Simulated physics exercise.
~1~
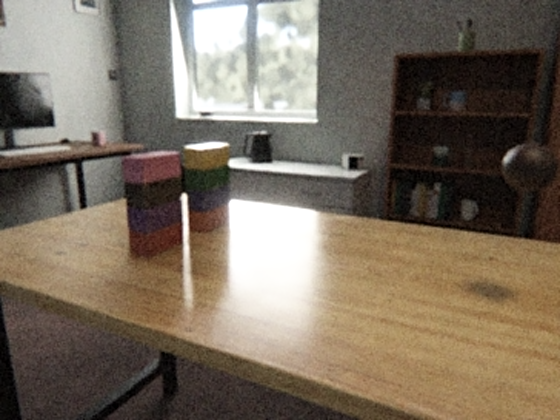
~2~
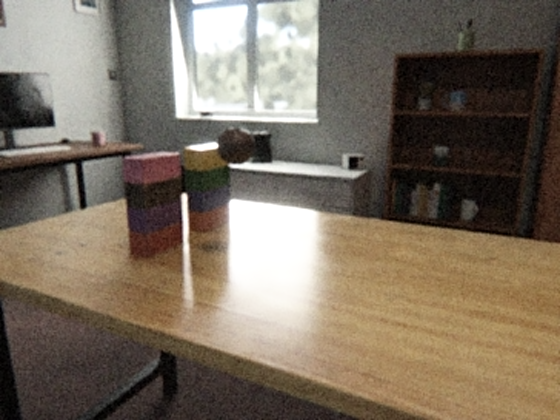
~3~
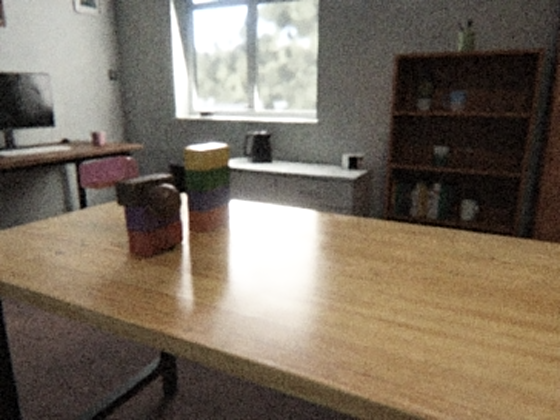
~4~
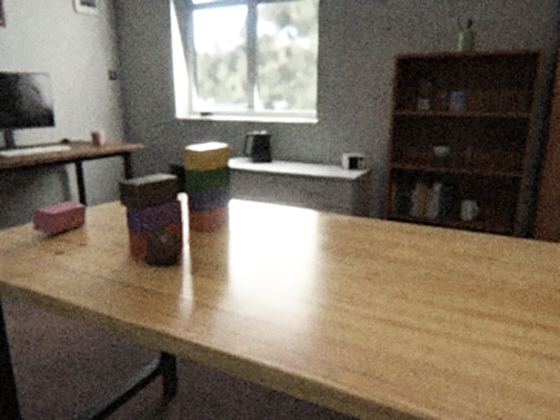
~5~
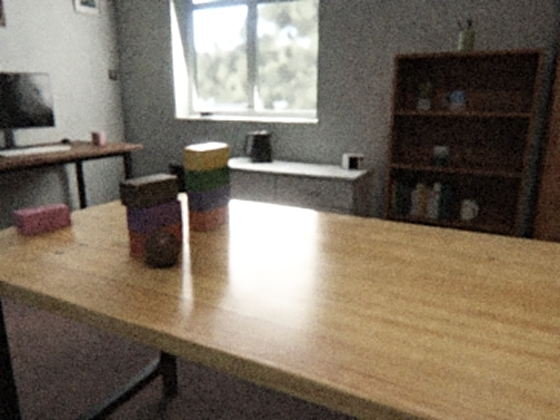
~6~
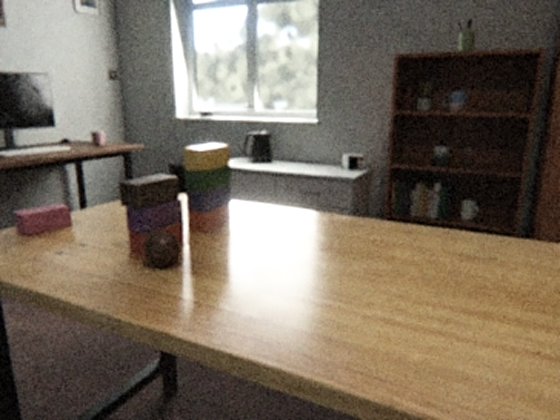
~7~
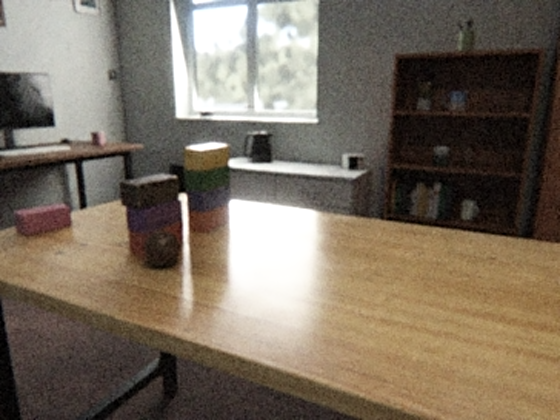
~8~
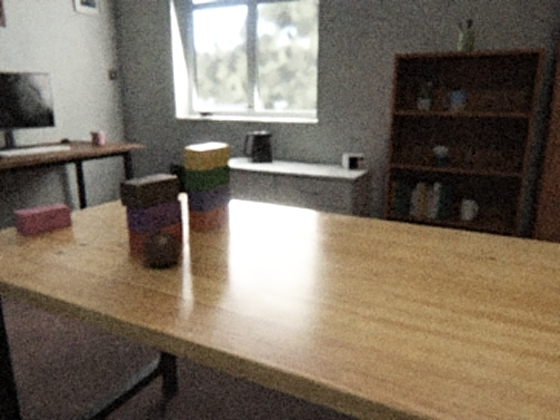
The video shows a brown ball flying leftward over a wooden table toward two stacks of coloured blocks, knocking the pink block off the nearer stack. The pink block lands on the table to the left, while the ball drops and settles in front of the still-standing stacks.
